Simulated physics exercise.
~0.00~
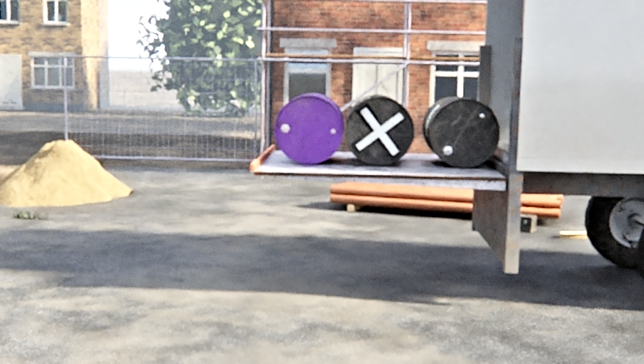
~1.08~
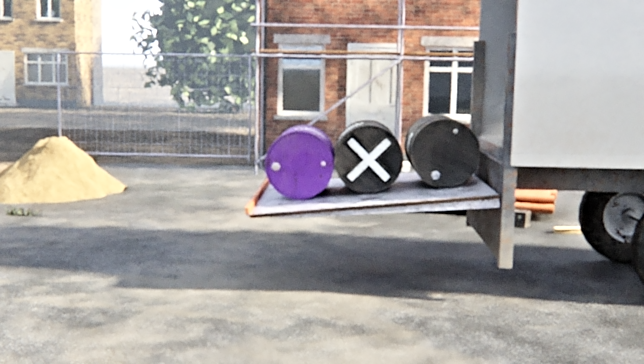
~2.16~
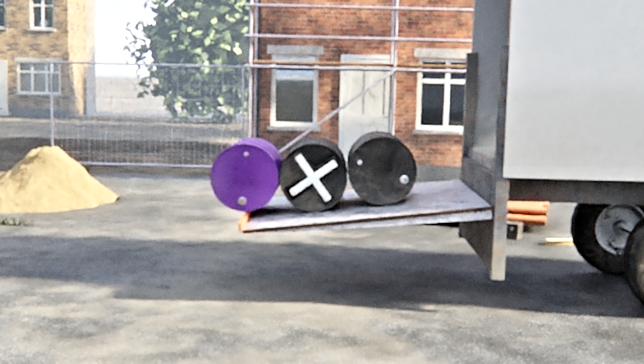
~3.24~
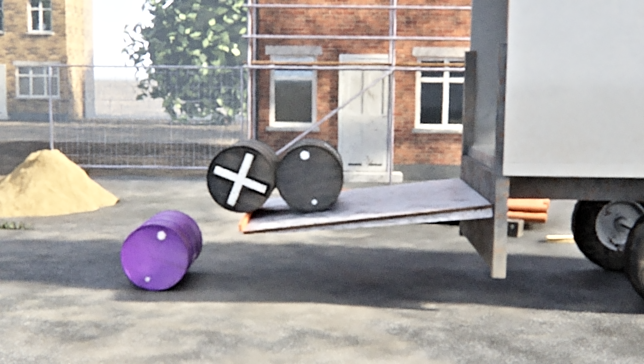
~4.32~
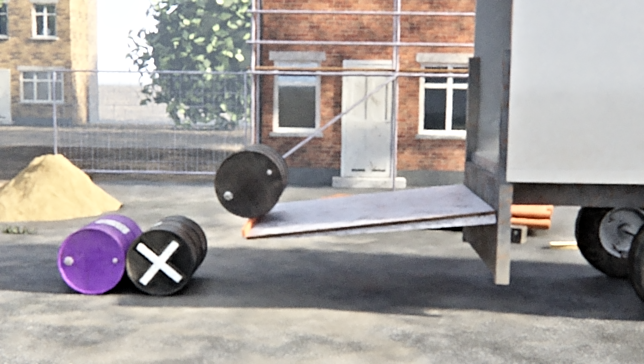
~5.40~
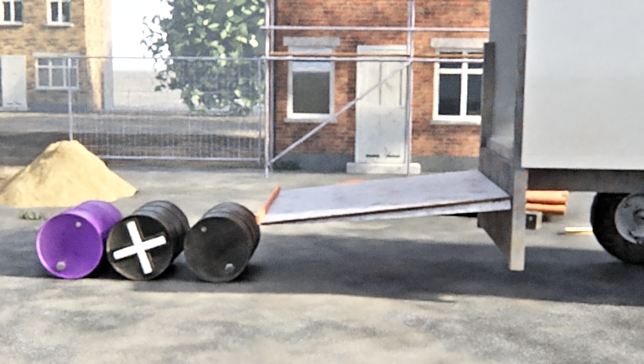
Three drums, the purple one leading, roll left off a tilting tail-lift onto the ground.
